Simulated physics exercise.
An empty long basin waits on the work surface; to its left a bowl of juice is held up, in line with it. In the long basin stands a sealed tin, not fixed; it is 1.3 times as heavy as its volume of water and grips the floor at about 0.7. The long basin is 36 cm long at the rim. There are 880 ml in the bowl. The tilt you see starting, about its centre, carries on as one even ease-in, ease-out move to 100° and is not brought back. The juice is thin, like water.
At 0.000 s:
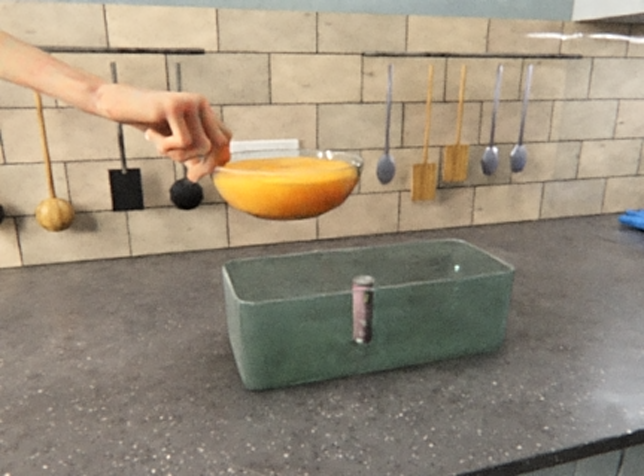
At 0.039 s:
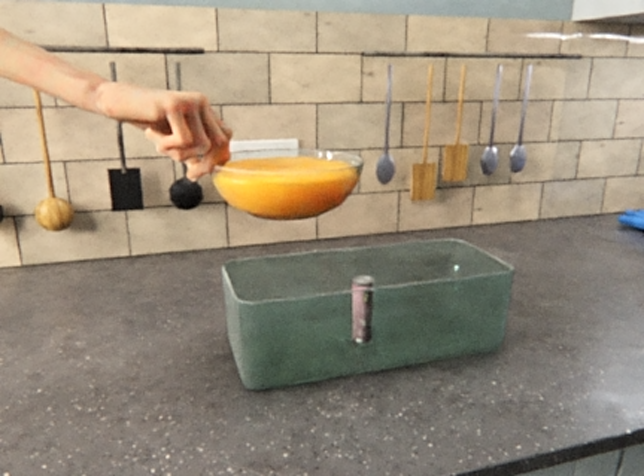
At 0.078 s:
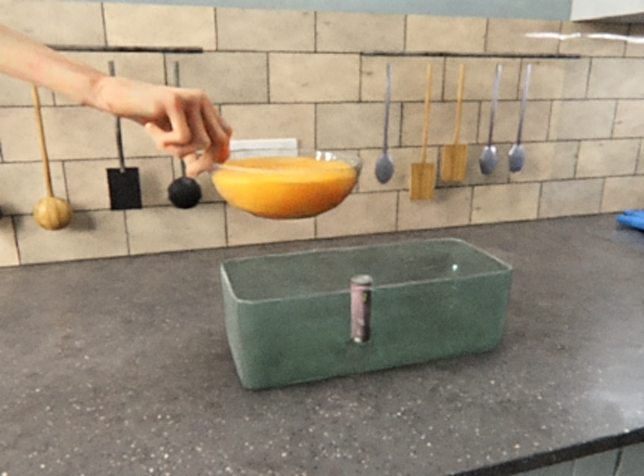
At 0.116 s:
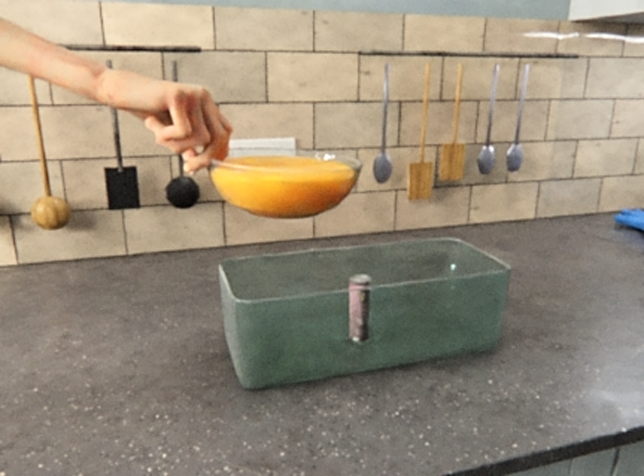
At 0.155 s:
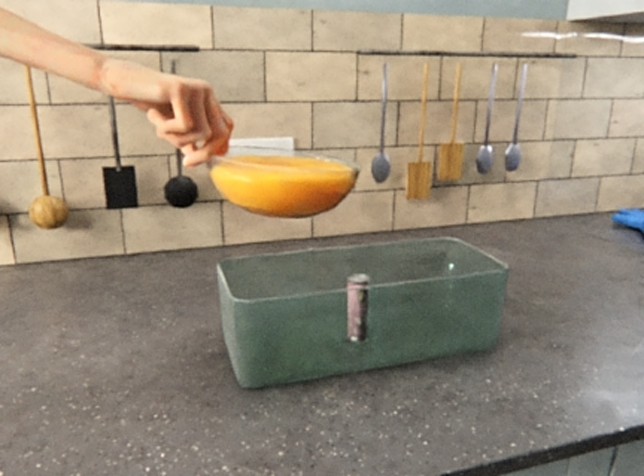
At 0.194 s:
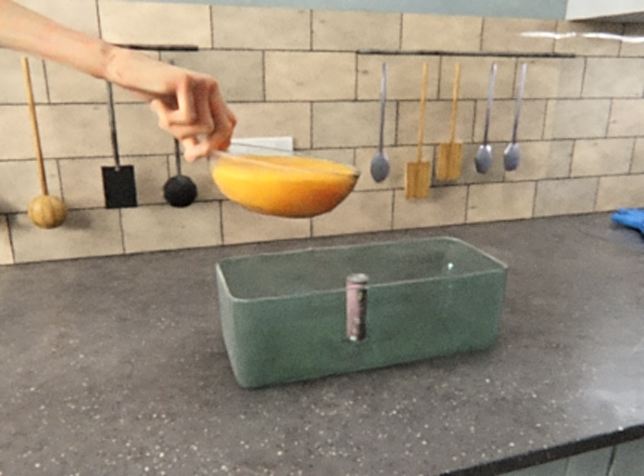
A kitchen work surface of dark speckled stone is seen from the front and slightly above, backed by beige tiles with hanging utensils. A hand at the upper left holds a clear bowl of orange juice above an empty green long basin, with a small pinkish-brown tin at its front. The bowl stays level at first, then slowly tilts down to the right, while the view drifts very slightly.
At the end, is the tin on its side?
It keeps standing.
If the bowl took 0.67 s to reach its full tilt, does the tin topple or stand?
The tin keeps standing.
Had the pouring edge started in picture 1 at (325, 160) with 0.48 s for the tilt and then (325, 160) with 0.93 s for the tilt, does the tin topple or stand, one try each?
First it falls; then it keeps standing.
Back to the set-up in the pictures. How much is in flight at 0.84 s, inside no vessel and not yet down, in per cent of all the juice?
About 3 per cent.
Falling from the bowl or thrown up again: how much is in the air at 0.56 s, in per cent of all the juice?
Some 42 per cent.
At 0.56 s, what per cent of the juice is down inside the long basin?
About 30 per cent.
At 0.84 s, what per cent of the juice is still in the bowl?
About 0 per cent.
By 0.56 s the tilt is 67° and 28 per cent is still to pour; the tin stands where it began.
By 0.84 s the tilt is 98° and 0 per cent is still to pour; the tin stands where it began.
By 1.12 s the tilt is 100° and 0 per cent is still to pour; the tin stands where it began.
By 1.43 s the tilt is 100° and 0 per cent is still to pour; the tin stands where it began.
At rest the tin stands where it began.
